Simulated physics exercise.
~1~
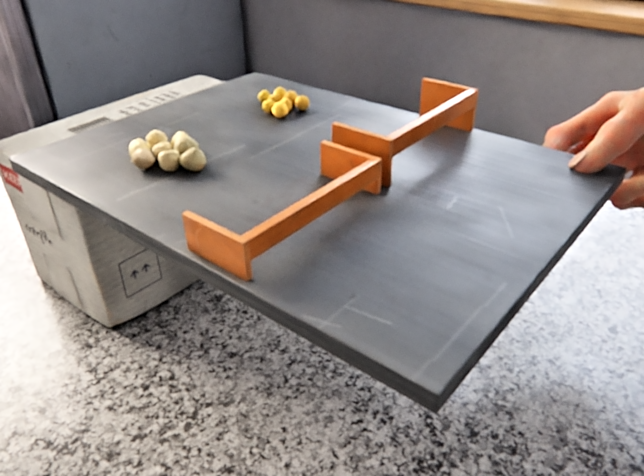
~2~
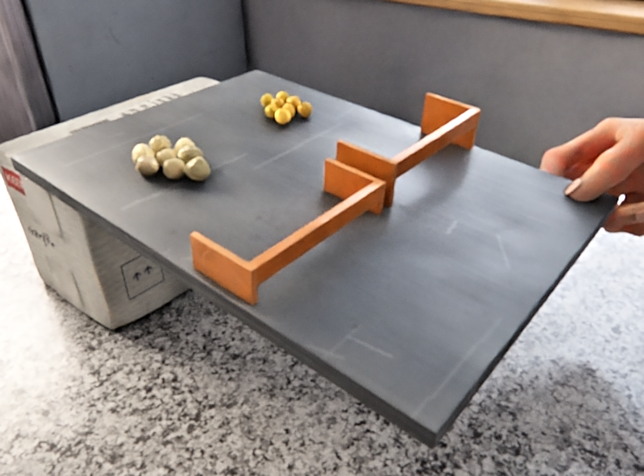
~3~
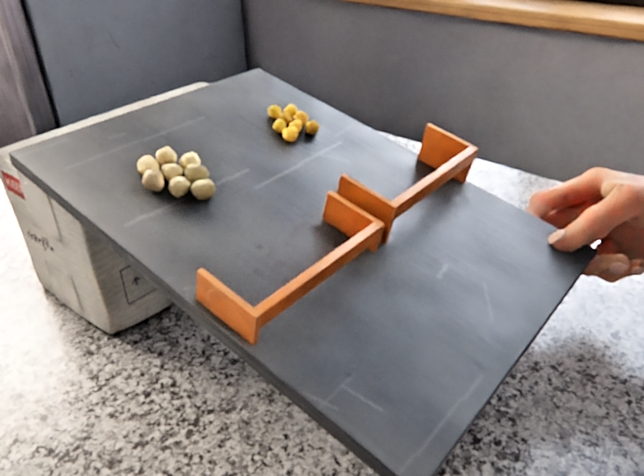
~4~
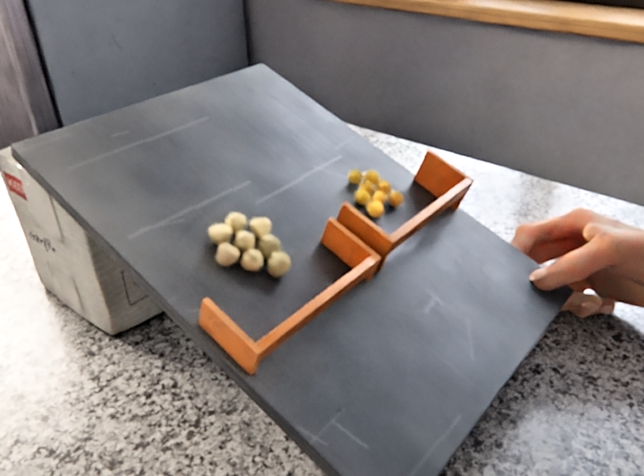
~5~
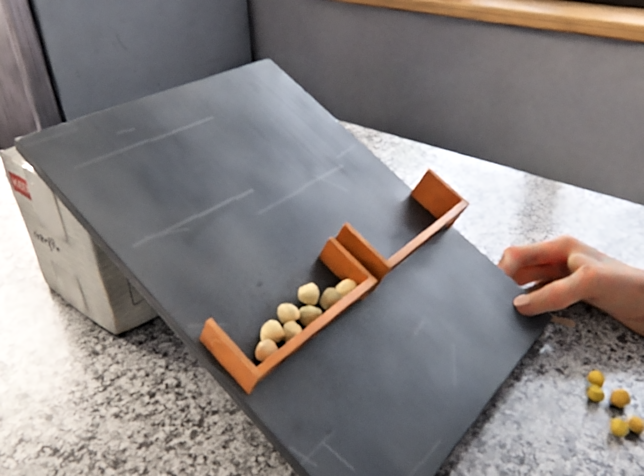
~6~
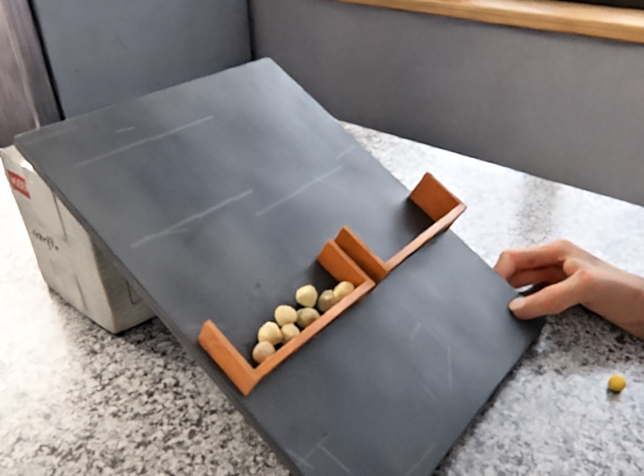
Hand lowering a dark board's free end, pale balls sliding down and lodging behind an orange bar, yellow ones passing beneath another.
